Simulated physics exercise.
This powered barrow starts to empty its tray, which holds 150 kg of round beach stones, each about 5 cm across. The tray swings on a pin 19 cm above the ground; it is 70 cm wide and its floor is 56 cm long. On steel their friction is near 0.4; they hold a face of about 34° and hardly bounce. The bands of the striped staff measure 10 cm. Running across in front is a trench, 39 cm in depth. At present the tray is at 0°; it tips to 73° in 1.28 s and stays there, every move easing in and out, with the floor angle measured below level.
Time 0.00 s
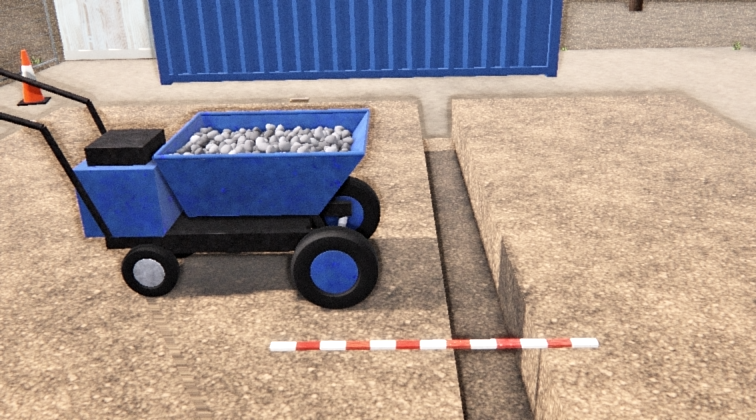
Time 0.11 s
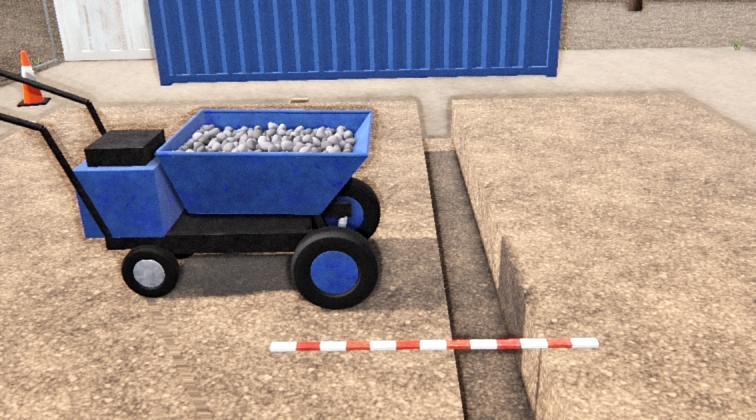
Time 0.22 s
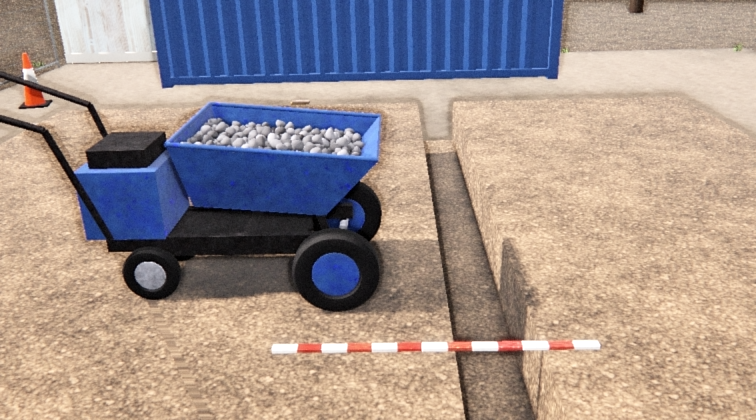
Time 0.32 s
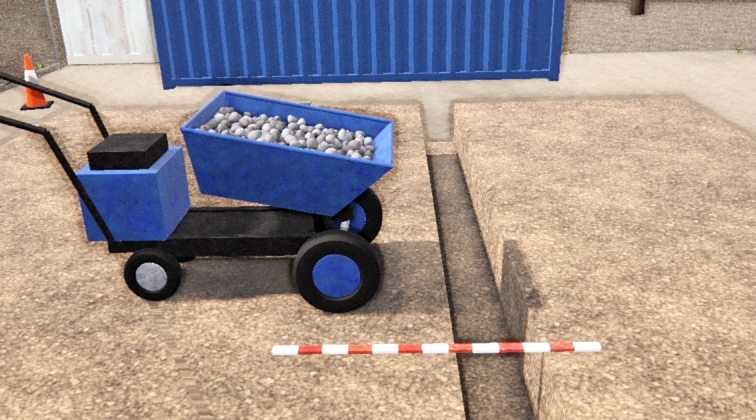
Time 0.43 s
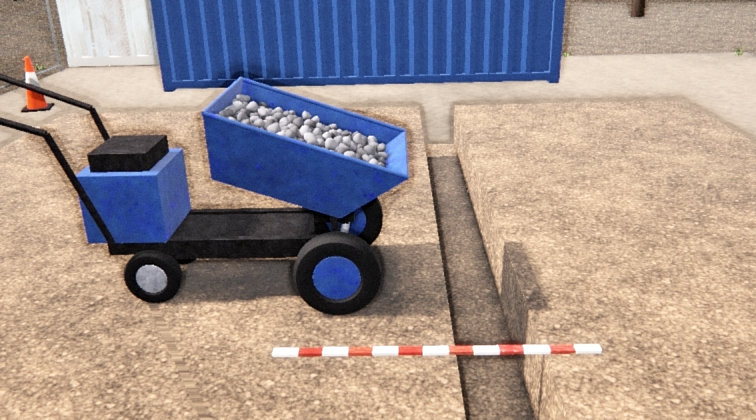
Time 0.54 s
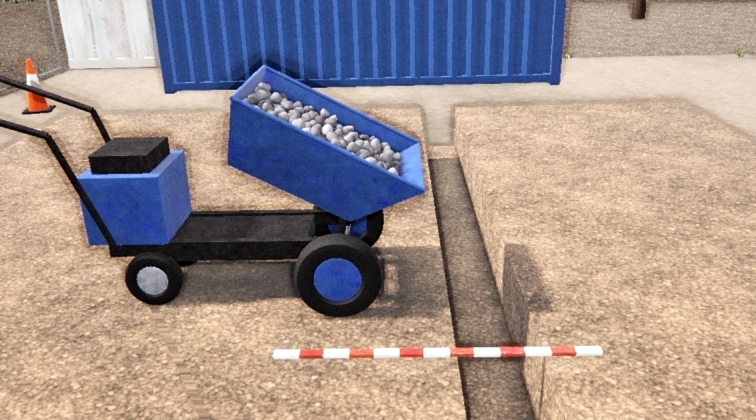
Blue tray loaded with rounded grey stones tilting steadily down to the right on a stationary powered barrow beside a narrow trench.
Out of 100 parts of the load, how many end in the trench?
Some 72 out of 100.
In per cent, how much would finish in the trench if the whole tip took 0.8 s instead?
Something close to 65 per cent.
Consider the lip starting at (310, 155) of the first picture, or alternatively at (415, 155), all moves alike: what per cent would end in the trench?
It'd be around 95 per cent and after that around 25 per cent.
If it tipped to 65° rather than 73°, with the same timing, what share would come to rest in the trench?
About 75 per cent would end up in the trench.
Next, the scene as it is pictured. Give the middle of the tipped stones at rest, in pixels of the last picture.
Around (498, 331).
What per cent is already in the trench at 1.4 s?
Something like 40 in a hundred.
After 1.0 s the floor is at 62°; 99 % in the tray; the foremost stones are at (467, 221).
After 1.4 s the floor is at 73°; 44 % in the tray, 40 % in the trench, 16 % past the trench; the foremost stones are at (588, 273).
After 1.7 s the floor is at 73°; 13 % in the tray, 59 % in the trench, 28 % past the trench; the foremost stones are at (687, 265).
After 3.7 s the floor is at 73°; 0 % in the tray, 72 % in the trench, 28 % past the trench; the foremost stones are past the picture's edge.
